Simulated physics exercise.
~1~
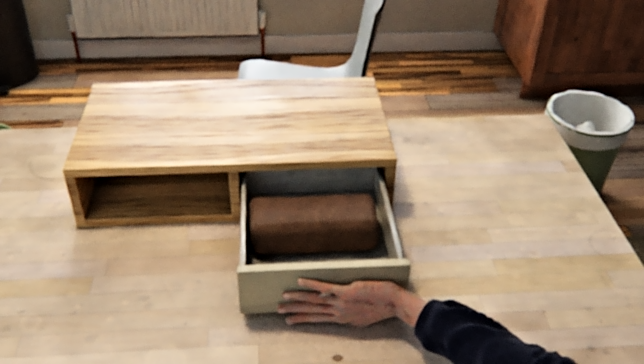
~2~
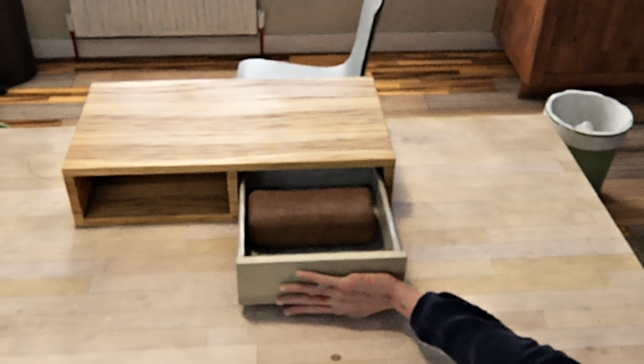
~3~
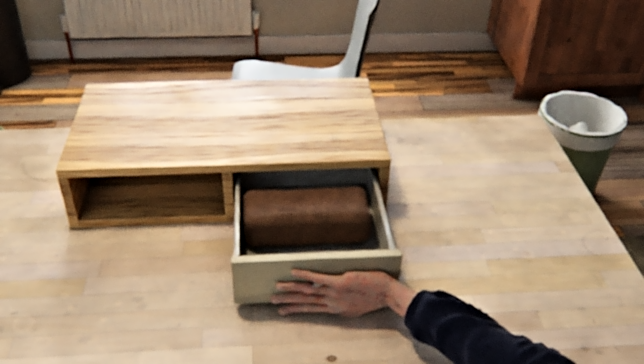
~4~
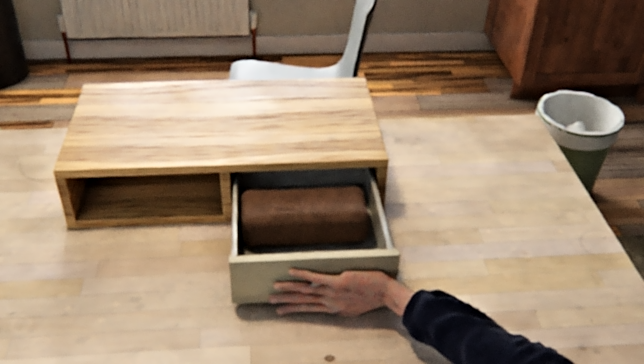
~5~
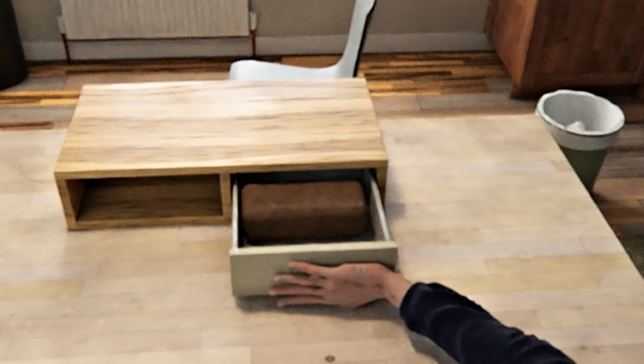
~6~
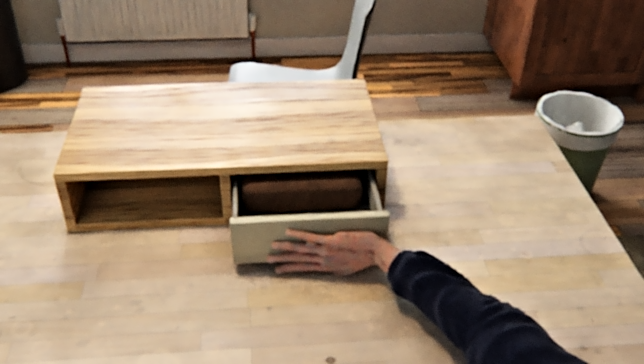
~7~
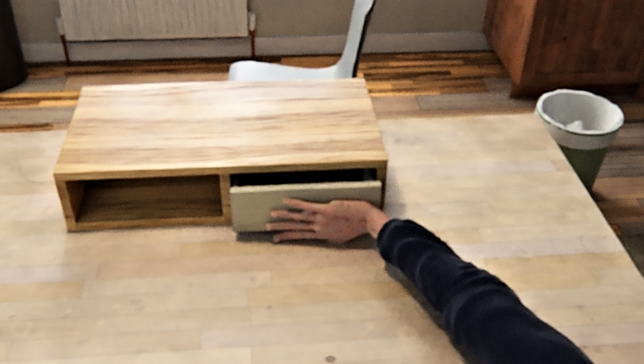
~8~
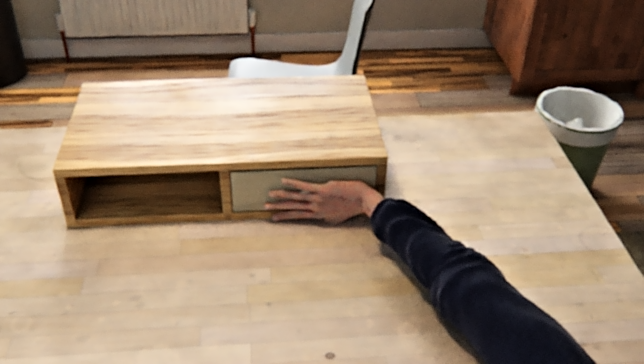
On a pale wooden tabletop, a hand pushing a drawer holding a brown loaf into a low wooden chest until it closes.
